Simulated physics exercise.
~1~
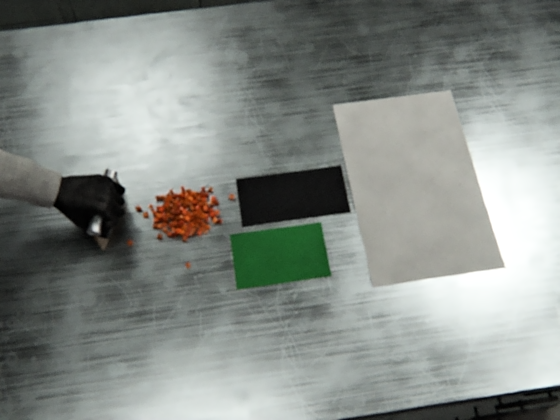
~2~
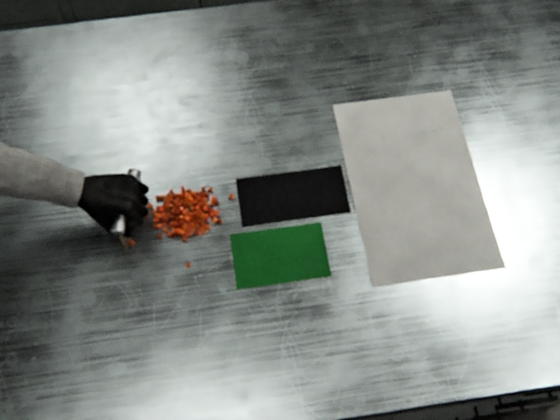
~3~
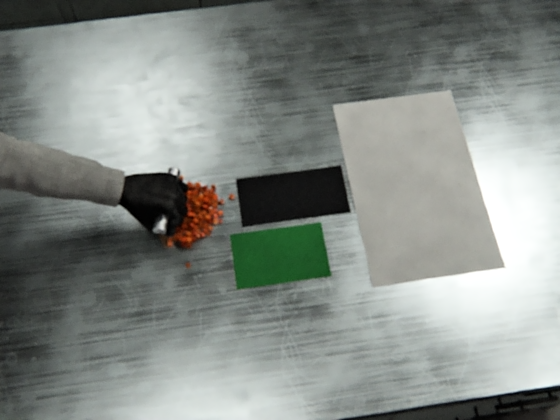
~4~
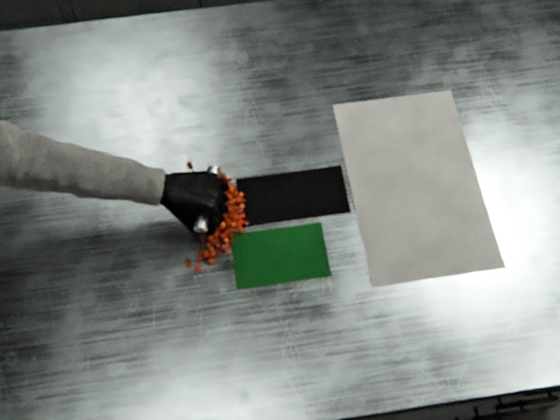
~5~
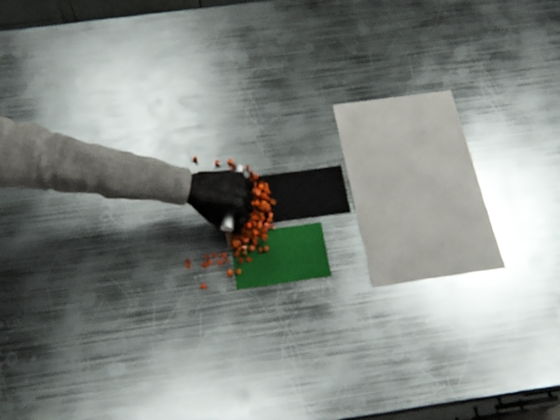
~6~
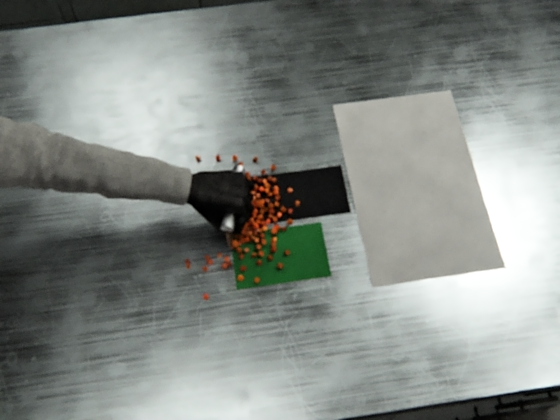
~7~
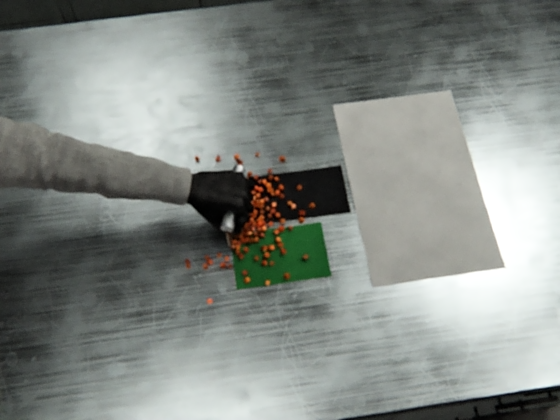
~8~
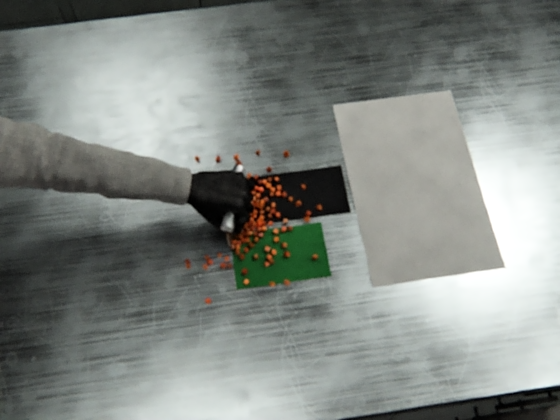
A black-gloved hand sweeps orange bits rightward, leaving them scattered over black and green mats.
